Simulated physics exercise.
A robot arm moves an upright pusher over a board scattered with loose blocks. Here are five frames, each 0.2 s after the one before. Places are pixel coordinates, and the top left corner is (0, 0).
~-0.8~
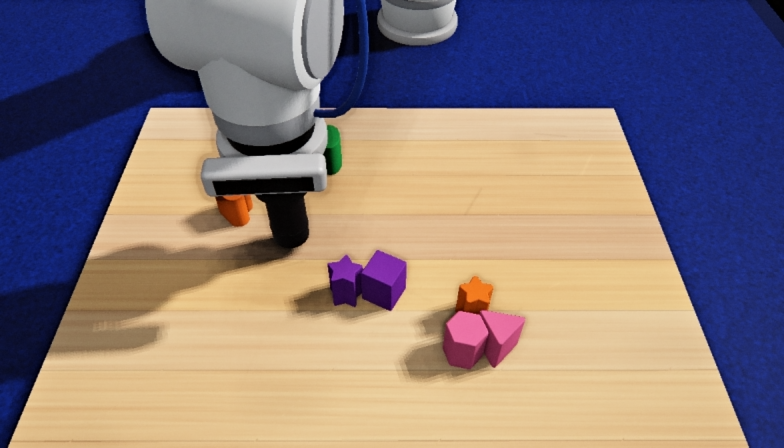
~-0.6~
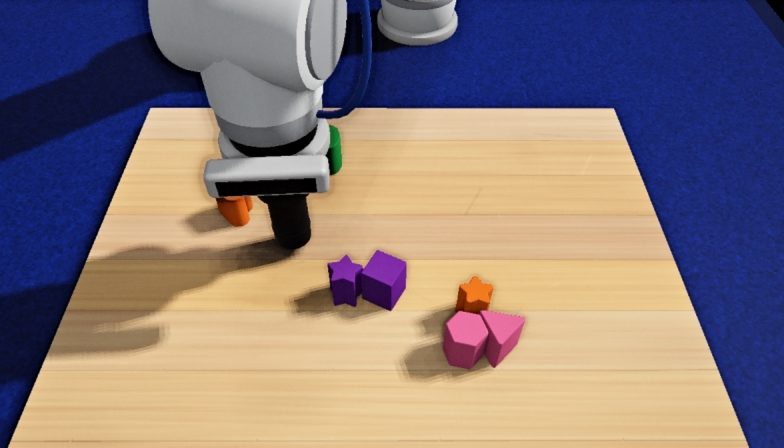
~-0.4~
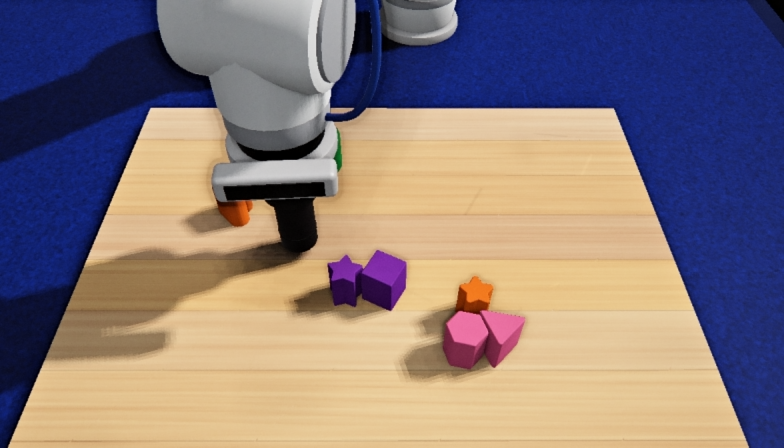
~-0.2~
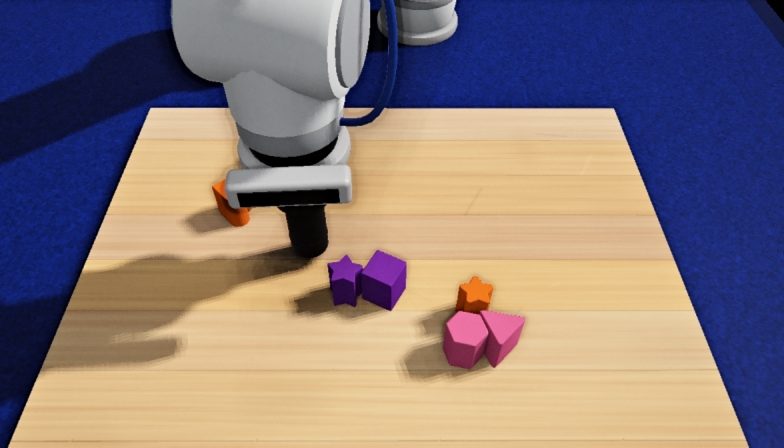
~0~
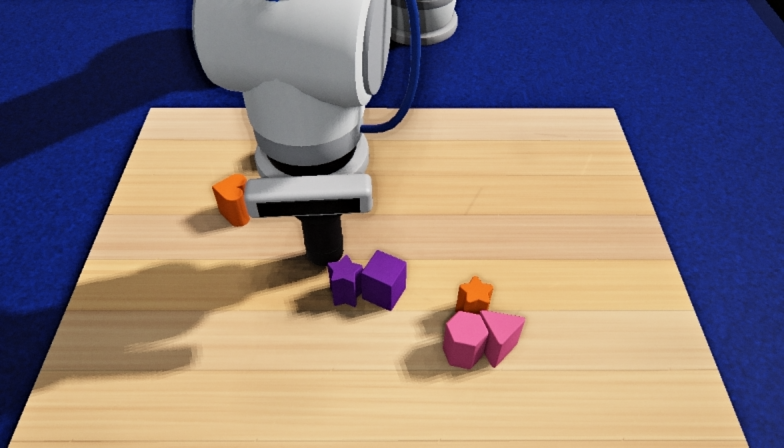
A robot arm with a black upright pusher hangs over a pale wooden board on a blue surface, seen from a fixed, raised viewpoint. A purple star and cube sit near the middle, an orange star and two pink blocks lower right, and orange and green blocks behind the arm. The pusher slides slowly right and slightly downward, nearing the purple star, while the blocks stay still.
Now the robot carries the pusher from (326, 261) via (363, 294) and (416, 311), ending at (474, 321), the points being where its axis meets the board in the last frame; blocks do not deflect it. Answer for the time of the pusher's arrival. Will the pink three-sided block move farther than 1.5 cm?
No - that is not the case.
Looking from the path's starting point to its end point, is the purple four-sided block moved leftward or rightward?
Left.
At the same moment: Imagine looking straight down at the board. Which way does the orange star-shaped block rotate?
It swings round clockwise.
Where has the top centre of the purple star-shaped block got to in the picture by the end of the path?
For the centre of its top, I'd go with (367, 303).
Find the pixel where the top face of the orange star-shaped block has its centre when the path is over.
I predict (554, 304).
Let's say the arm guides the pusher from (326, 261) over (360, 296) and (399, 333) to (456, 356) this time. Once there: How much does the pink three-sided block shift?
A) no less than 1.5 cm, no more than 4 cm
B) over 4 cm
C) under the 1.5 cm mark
Option A.
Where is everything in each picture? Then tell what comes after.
In the first picture, tip of the pusher (292, 236), middles of tops, purple star-shaped block (344, 269), purple four-sided block (384, 267), orange star-shaped block (477, 290), pink three-sided block (502, 324).
In the second picture, pusher (294, 237), nothing pushed.
In the third picture, pusher (300, 240), nothing pushed.
In the fourth picture, pusher (310, 245), nothing pushed.
In the fifth picture, pusher (325, 253), purple star-shaped block (344, 269), purple four-sided block (384, 267), orange star-shaped block (477, 290), pink three-sided block (502, 324).
What follows on the original path. One third of the way, pusher (364, 286); purple star-shaped block (361, 297), turned 35° clockwise; purple four-sided block (400, 276), turned 25° anticlockwise.
Two thirds of the way, pusher (418, 303); purple star-shaped block (367, 303), turned 65° clockwise; purple four-sided block (458, 292), turned 30° anticlockwise; orange star-shaped block (493, 293).
At the end, pusher (476, 313); purple star-shaped block (367, 303), turned 65° clockwise; purple four-sided block (519, 300), turned 25° anticlockwise; orange star-shaped block (554, 304), turned 20° clockwise; pink three-sided block (505, 327).
